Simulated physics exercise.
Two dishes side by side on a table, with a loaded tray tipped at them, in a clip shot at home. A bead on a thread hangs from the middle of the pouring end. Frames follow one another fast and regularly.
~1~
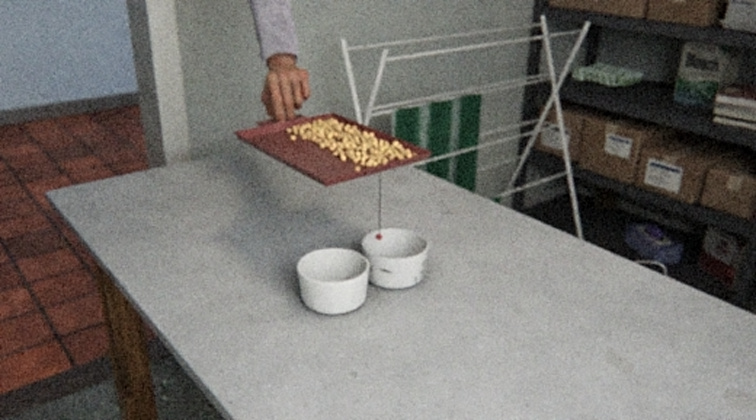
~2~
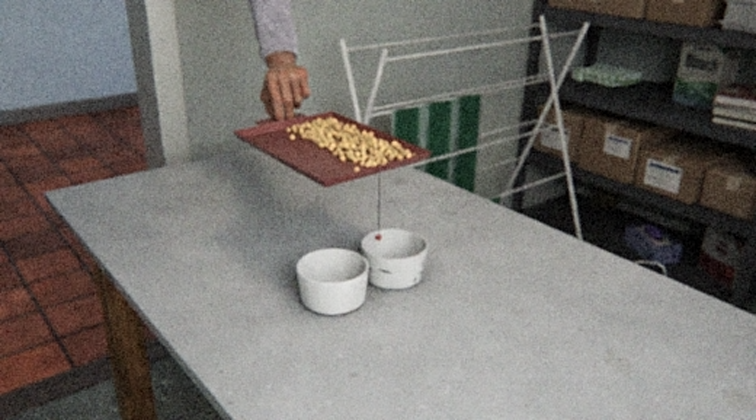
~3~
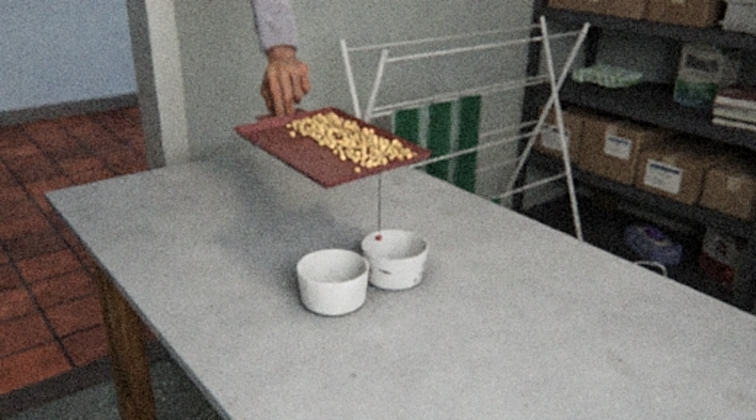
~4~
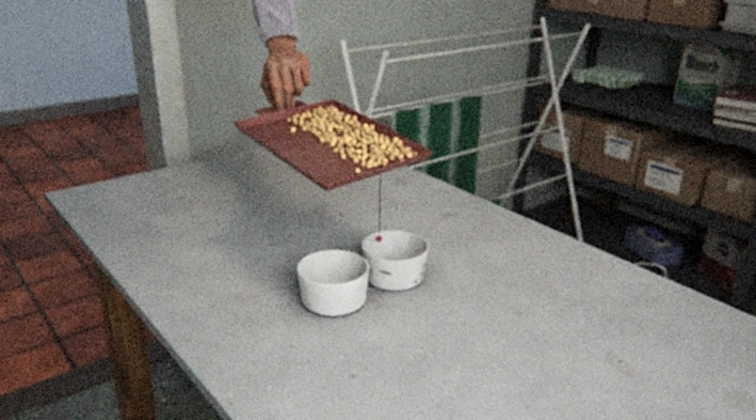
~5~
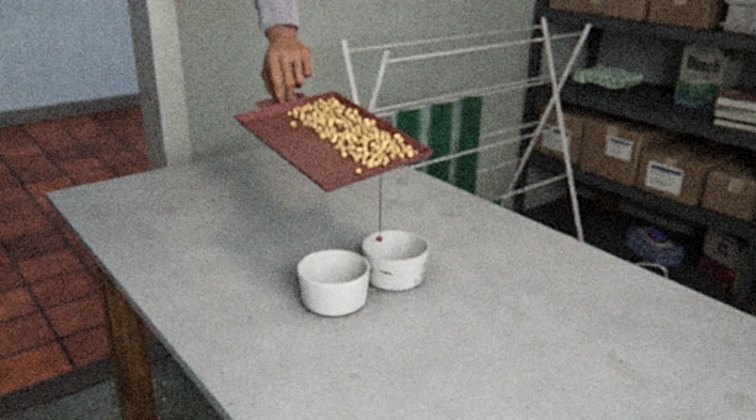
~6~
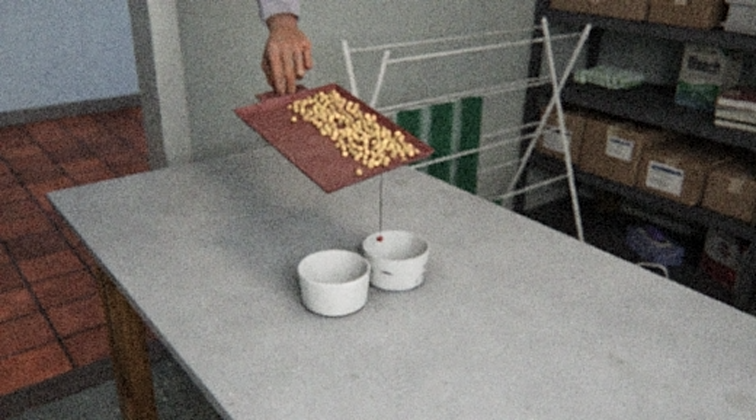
A hand held a dark red tray of dried chickpeas above two white dishes on a gray table, then slowly raised its end, tilting the tray slightly toward them while the chickpeas stayed on.
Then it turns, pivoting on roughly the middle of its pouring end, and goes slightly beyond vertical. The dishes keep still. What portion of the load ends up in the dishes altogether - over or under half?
Over.
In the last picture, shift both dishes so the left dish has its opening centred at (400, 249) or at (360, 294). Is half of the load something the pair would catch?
The first time it's lower than half, the second time lower than half.
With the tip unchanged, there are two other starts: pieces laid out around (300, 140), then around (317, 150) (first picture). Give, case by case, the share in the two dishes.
80 and 90 per cent.
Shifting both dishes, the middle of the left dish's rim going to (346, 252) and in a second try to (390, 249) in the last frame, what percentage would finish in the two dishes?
About 30 and 20 per cent.
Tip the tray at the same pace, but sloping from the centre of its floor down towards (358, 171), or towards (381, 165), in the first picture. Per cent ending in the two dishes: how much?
I'd say roughly 70 percent with the first slope, 50 percent with the other.
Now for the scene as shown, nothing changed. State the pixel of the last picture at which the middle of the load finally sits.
I'd mark it at roughly (337, 296).
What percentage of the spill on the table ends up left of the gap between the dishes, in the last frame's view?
40 per cent, about.
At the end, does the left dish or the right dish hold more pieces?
Of the two, the left-side one is the fuller.
Shortly afterwards, tray tipped steeply; near two thirds on the tray; near a quarter in the left dish; only a few in the right dish; a little outside both; a little in the air.
Next, tray tipped right over; the bulk in the left dish; a little in the right dish; near a quarter outside both; only a few in the air.
Some moments later, tray tipped past a quarter turn; the bulk in the left dish; a little in the right dish; near a quarter outside both.
In the end, tray tipped past a quarter turn; the bulk in the left dish; a little in the right dish; near a quarter outside both.
